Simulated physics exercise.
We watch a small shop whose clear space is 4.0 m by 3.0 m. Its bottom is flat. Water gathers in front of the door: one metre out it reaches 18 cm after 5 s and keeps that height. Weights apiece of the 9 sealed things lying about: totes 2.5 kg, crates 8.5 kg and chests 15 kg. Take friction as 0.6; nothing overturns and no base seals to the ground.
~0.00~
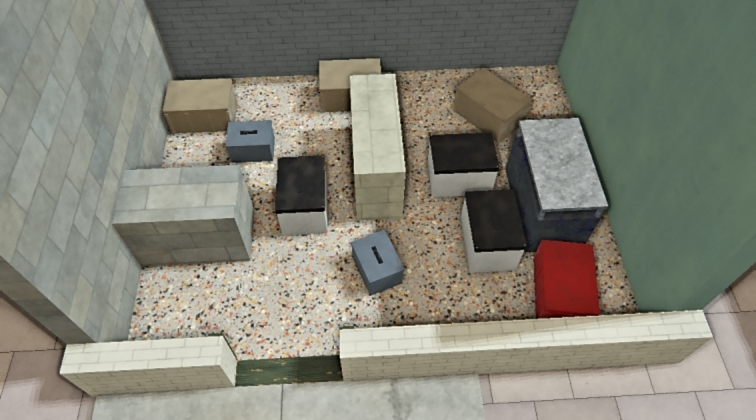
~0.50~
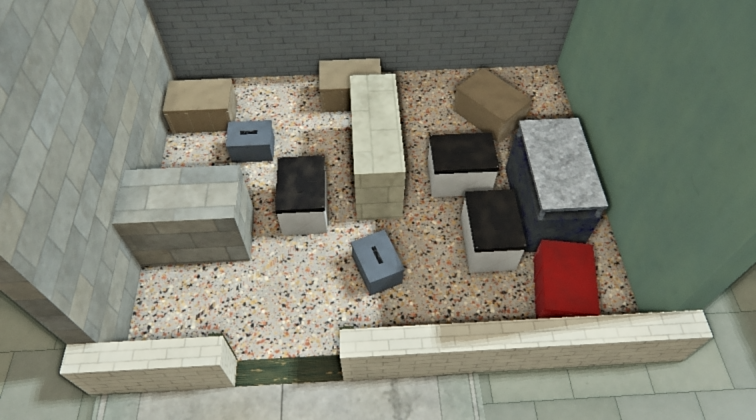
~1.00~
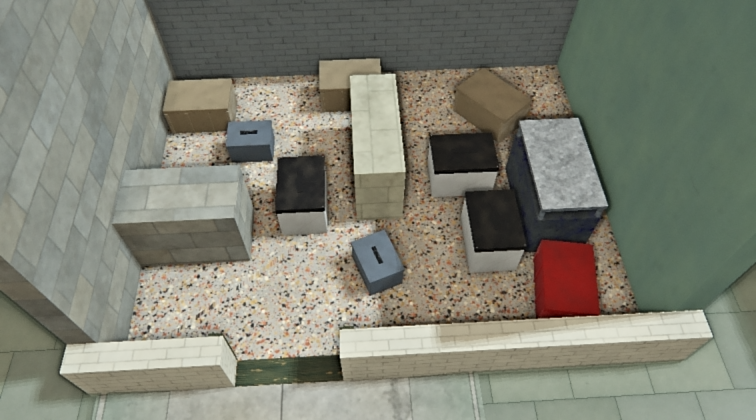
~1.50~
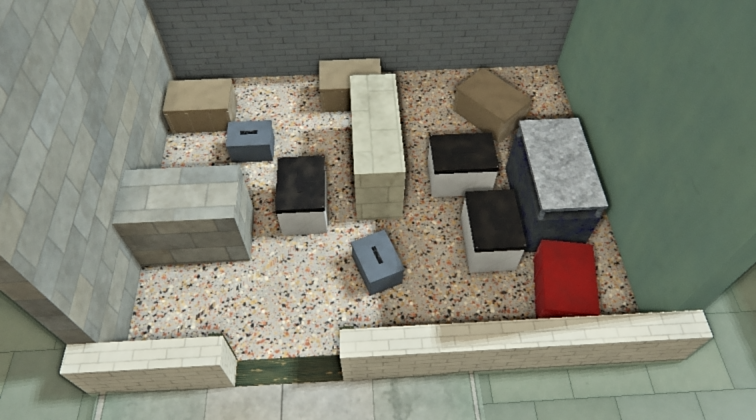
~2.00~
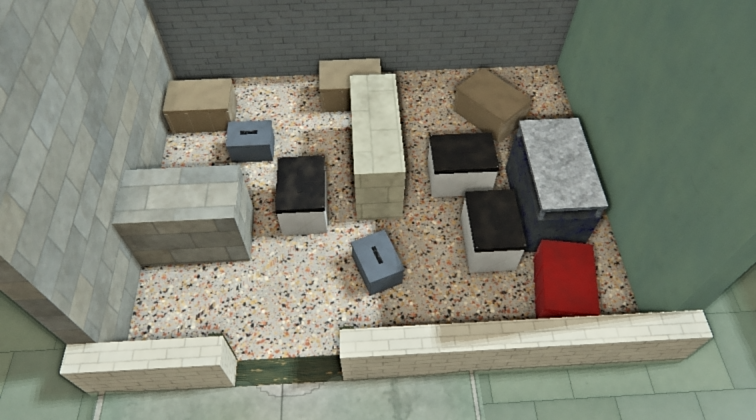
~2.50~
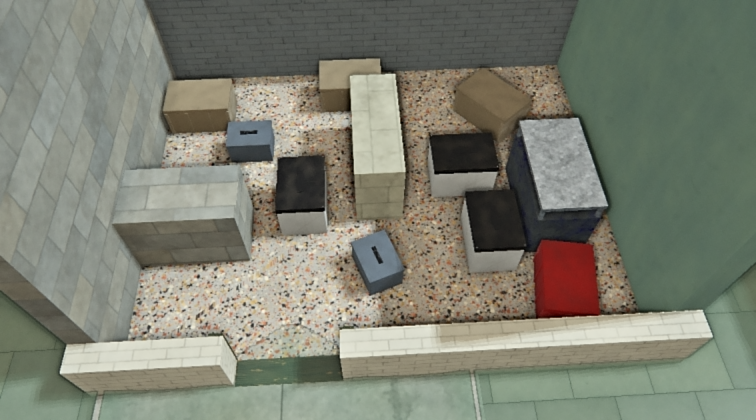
At first, boxes and blocks in grey, tan, blue, black-topped white and red stand on a speckled floor behind a low pale wall with a gap. The paving outside turns from pinkish to greenish as water spreads toward the gap, then over the doorway strip, while every box stays still.
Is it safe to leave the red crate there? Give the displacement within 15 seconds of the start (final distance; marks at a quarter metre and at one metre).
Red crate stays put.
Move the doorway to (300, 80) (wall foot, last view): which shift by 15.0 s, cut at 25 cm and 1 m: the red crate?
Then the red crate moves a short way.
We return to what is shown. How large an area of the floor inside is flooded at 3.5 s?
Some 1.5 m2.
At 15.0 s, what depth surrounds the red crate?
About 9 cm.
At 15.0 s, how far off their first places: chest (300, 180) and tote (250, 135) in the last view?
In that order: 50 cm, 30 cm.
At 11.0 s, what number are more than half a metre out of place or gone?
I count 5.
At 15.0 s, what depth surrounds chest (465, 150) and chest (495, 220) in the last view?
About 8 and 9 cm.
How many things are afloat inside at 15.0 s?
I count 9.
After 3.5 s the red crate is near (570, 276), 0.0 m from its start, aground; 0 afloat.
After 6.8 s the red crate is near (570, 276), 0.0 m from its start, aground; 2 afloat.
After 11.0 s the red crate is near (580, 273), 0.1 m from its start, aground; 6 afloat.
After 15.0 s the red crate is near (582, 262), 0.1 m from its start, afloat; 9 afloat.
